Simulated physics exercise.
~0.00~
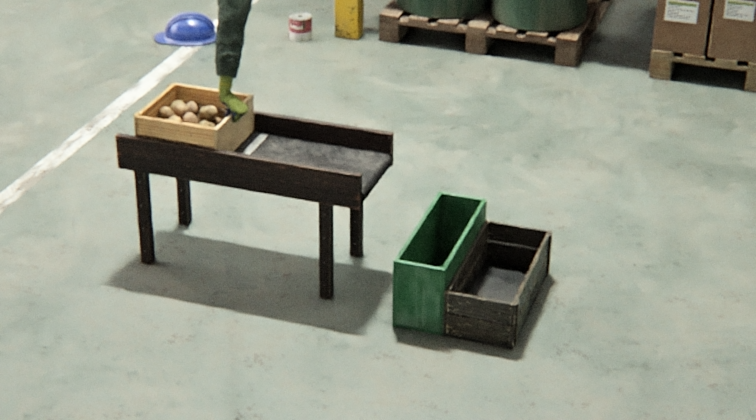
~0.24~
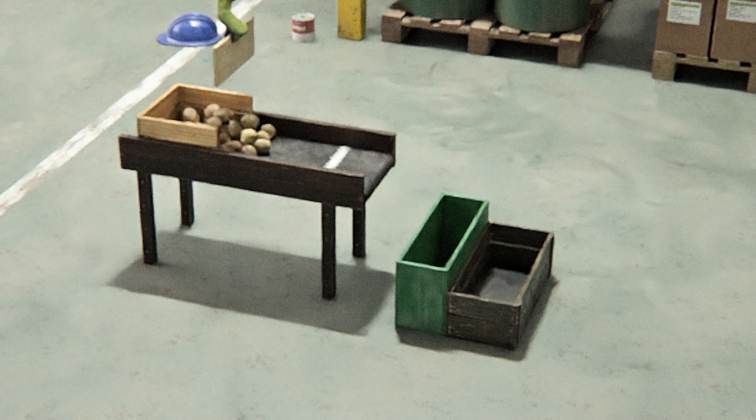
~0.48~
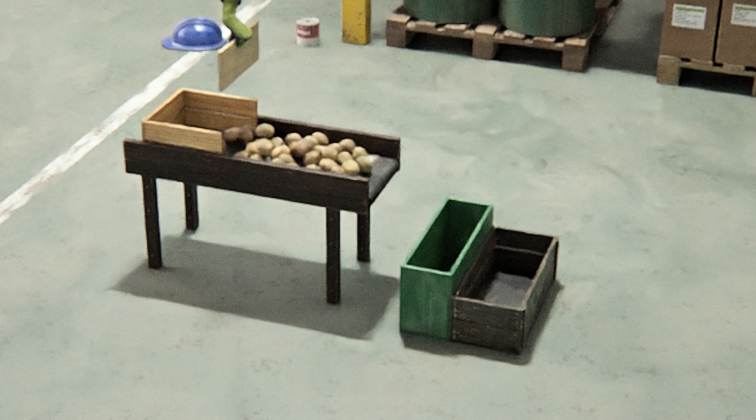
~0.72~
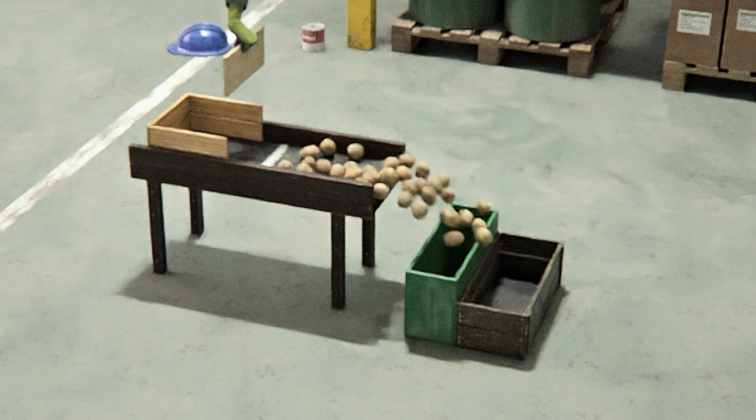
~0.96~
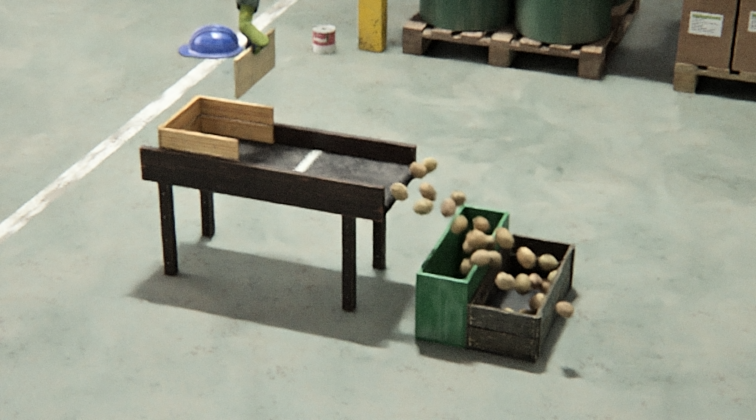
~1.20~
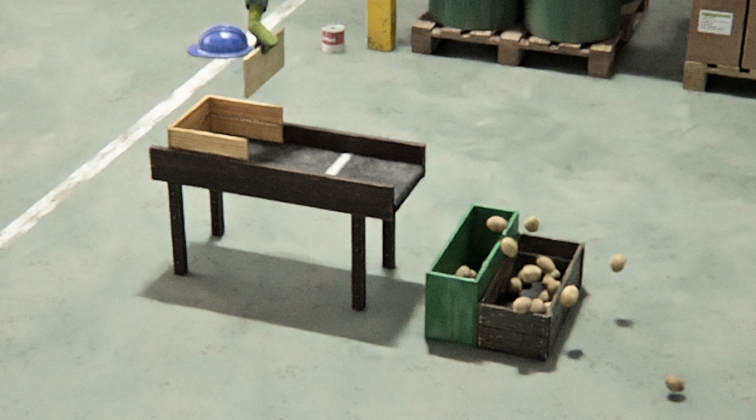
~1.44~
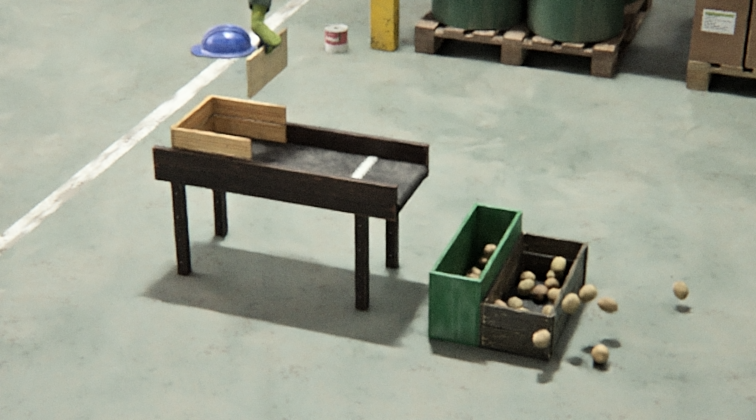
The clip opens on a dark, table-like belt in a warehouse, where a gloved hand grips the gate of a wooden pen filled with round, brown, potato-like pieces. The hand lifts the gate clear, and the pieces spread rightward along the belt while the pen stays put. They pour off the right end in a loose stream, dropping toward a green box and the black tote beside it. Some fall into the green box, more land in the tote, and others fly past or bounce away. At the end, the belt is empty, with several pieces beyond the tote.
